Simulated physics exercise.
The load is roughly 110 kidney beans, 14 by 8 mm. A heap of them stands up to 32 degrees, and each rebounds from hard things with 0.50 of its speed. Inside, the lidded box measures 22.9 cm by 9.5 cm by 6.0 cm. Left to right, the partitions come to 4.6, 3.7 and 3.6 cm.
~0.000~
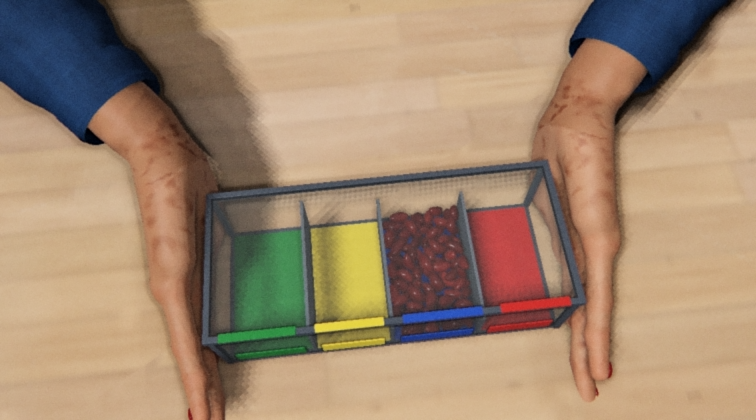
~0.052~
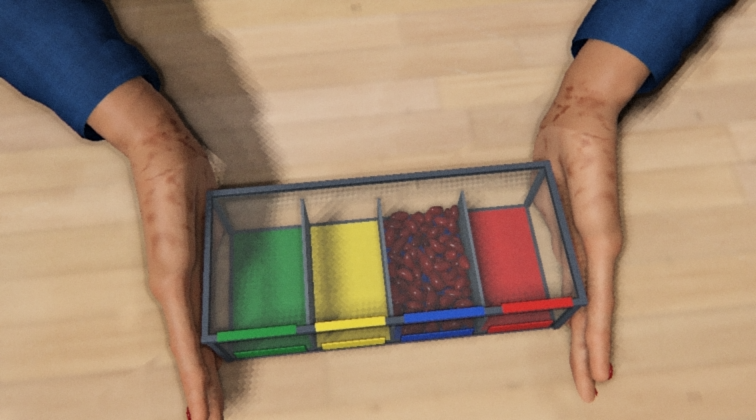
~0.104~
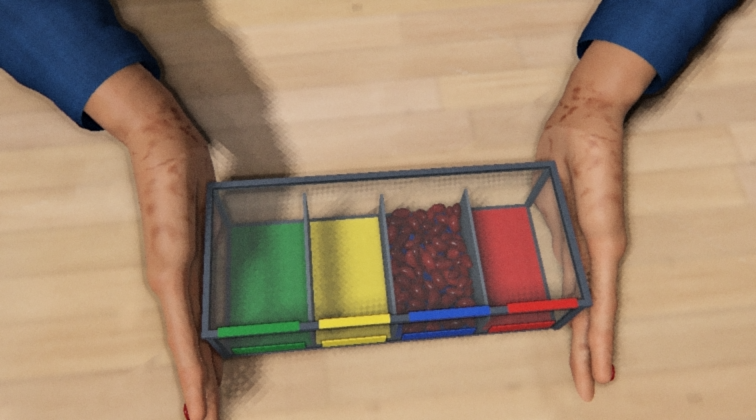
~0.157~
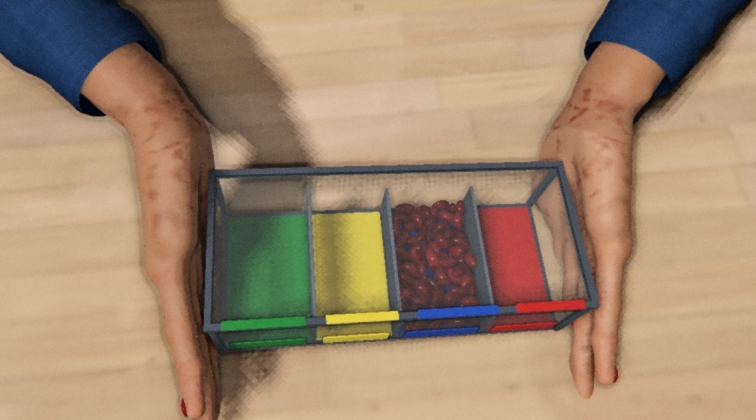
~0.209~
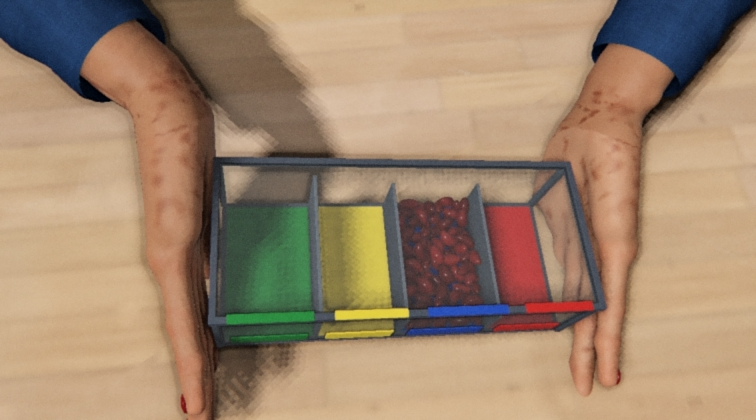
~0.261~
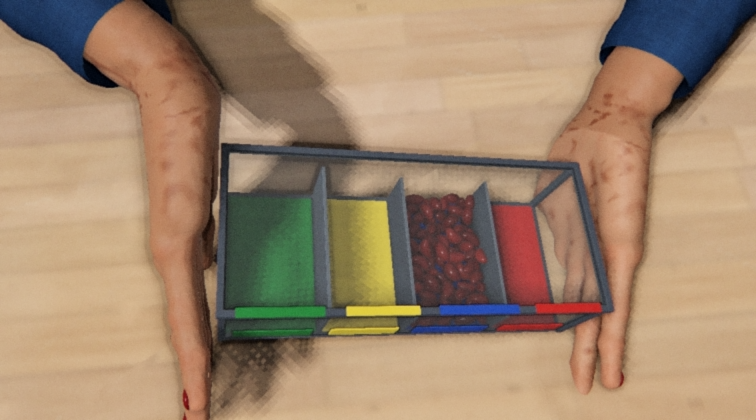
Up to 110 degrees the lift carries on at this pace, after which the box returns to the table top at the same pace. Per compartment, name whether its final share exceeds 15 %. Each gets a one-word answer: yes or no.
My answers are red compartment yes, blue compartment no, green compartment no, yellow compartment no.
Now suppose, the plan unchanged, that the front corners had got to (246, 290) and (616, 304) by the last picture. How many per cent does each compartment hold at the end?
Final shares, in per cent - red: 95, blue: 5, green: 0, yellow: 0.
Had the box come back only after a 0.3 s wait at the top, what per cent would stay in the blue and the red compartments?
In that case blue keeps 5% and red keeps 95%.
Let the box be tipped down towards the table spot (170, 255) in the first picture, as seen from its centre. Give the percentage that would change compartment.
That comes to around 100 per cent.
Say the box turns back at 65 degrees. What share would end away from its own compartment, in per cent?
5 percent.
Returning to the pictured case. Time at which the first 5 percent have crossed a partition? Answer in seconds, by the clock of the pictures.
Around 1.30 seconds.
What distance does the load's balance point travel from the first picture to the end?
I'd put the distance at roughly 6.0 cm.
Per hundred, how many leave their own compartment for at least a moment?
95 per cent or so.
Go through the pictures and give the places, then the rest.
The first frame shows box tilt 0 degrees, front corners at (210, 338) and (577, 298); blue 100 %.
The second frame shows box tilt 1 degrees, front corners at (209, 336) and (579, 299).
The third frame shows box tilt 3 degrees, front corners at (209, 331) and (584, 300), lowest corner right front.
The fourth frame shows box tilt 7 degrees, front corners at (212, 325) and (591, 302), lowest corner right front.
The fifth frame shows box tilt 11 degrees, front corners at (216, 318) and (598, 304), lowest corner right front.
The sixth frame shows box tilt 15 degrees, front corners at (224, 311) and (605, 306), lowest corner right front; blue 100 %. The box's pace is about 75 degrees a second.
After 1.55 s, tilt 110 degrees; red 55 %, blue 45 %.
After 2.42 s, tilt 50 degrees; red 95 %, blue 5 %.
Then, at 3.29 s, tilt 0 degrees; red 95 %, blue 5 %.
In the end, at 3.9 s, red 95 %, blue 5 %, green 0 %, yellow 0 %.
